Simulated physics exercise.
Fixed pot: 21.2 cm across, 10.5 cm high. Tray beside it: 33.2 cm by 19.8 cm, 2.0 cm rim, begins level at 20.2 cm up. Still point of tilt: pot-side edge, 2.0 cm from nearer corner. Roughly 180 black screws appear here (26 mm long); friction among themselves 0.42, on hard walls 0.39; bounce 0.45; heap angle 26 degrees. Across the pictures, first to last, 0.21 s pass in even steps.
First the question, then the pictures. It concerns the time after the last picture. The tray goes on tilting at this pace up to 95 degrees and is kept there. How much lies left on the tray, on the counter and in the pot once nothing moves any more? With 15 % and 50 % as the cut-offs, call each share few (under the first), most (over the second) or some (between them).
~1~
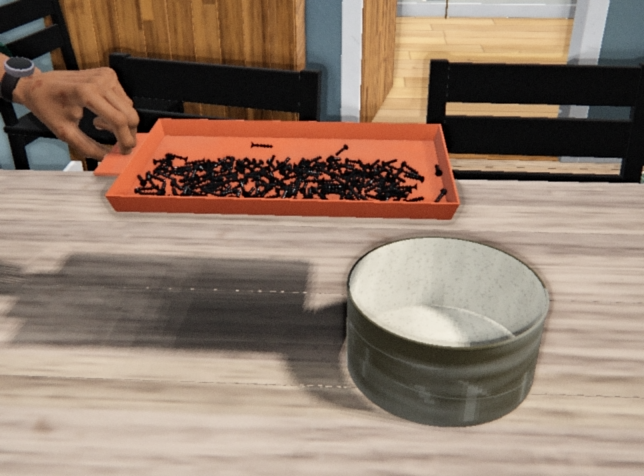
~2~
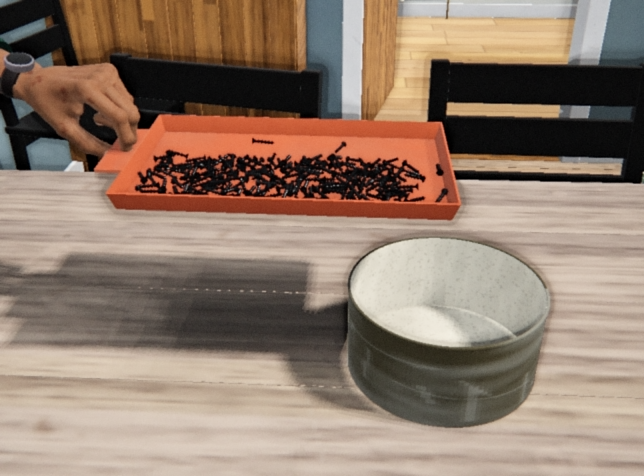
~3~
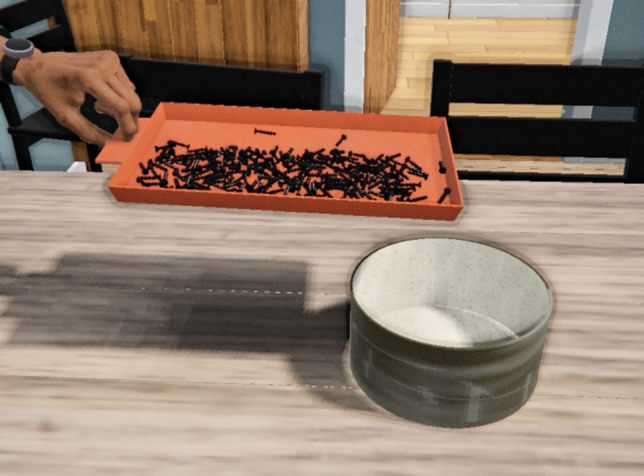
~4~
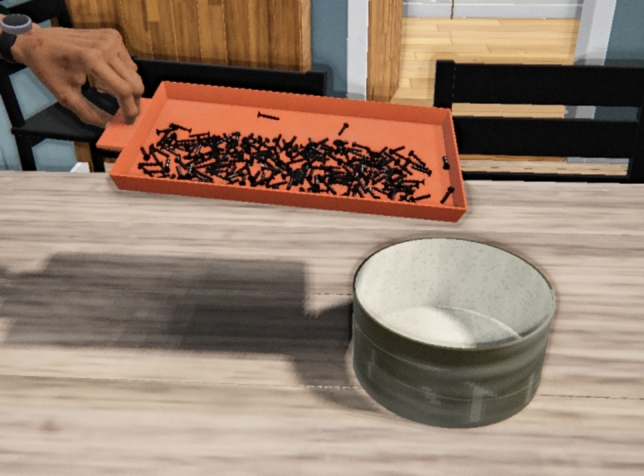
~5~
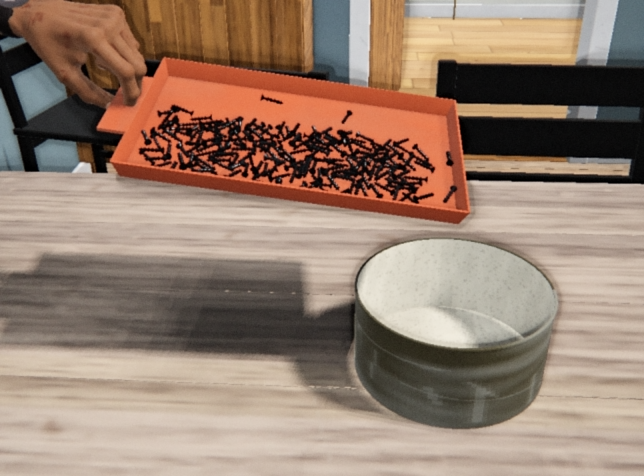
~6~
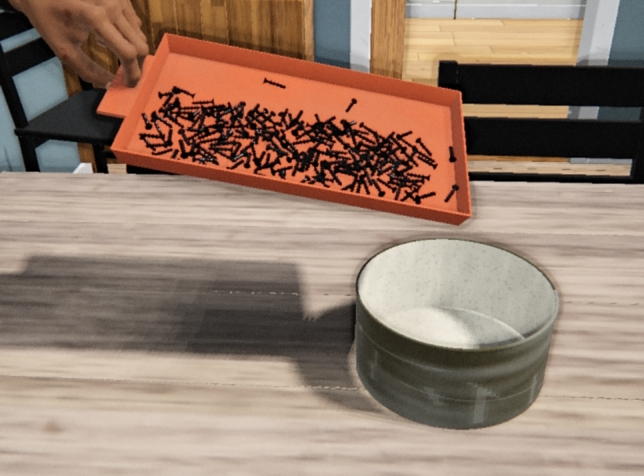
My estimate: Tray: Few, counter: Some, pot: Most.
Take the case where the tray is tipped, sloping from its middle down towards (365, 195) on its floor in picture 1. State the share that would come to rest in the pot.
Something like 80 per cent of the pieces.
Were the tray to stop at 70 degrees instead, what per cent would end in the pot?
That would be around 65 percent.
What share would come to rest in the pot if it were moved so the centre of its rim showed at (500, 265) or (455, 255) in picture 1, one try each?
10 and 5 %.
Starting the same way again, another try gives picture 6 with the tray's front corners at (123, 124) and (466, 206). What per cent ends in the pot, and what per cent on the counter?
Pot 80; counter 20.
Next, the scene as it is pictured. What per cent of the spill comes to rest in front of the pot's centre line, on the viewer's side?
Near 100 in a hundred.
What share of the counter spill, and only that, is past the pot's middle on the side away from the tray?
Near 70 in a hundred.
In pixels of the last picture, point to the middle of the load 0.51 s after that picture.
Expected load position: Near (441, 229).
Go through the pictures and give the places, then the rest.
The first picture shows tray tilt 0 degrees, front corners at (113, 193) and (452, 201); middle of the pieces at (279, 181); pot at (446, 285).
The second picture shows tray tilt 1 degrees, front corners at (114, 191) and (454, 201); middle of the pieces at (280, 179).
The third picture shows tray tilt 4 degrees, front corners at (115, 183) and (456, 203), lowest corner right front; middle of the pieces at (282, 174).
The fourth picture shows tray tilt 8 degrees, front corners at (117, 171) and (460, 205), lowest corner right front; middle of the pieces at (285, 164).
The fifth picture shows tray tilt 14 degrees, front corners at (119, 158) and (463, 208), lowest corner right front; middle of the pieces at (288, 155).
The sixth picture shows tray tilt 19 degrees, front corners at (119, 146) and (465, 210), lowest corner right front; middle of the pieces at (291, 145); pot at (455, 287).
Then, 0.31 s after the last picture, tilt 57 degrees; the tray holds 100 %, the pot 0 %.
Then, 0.51 s after the last picture, tilt 82 degrees; the tray holds 65 %, the pot 5 %.
Then, 0.82 s after the last picture, tilt 95 degrees; the tray holds 0 %, the pot 70 %.
In the end, tray 0 %, counter 30 %, pot 70 %.
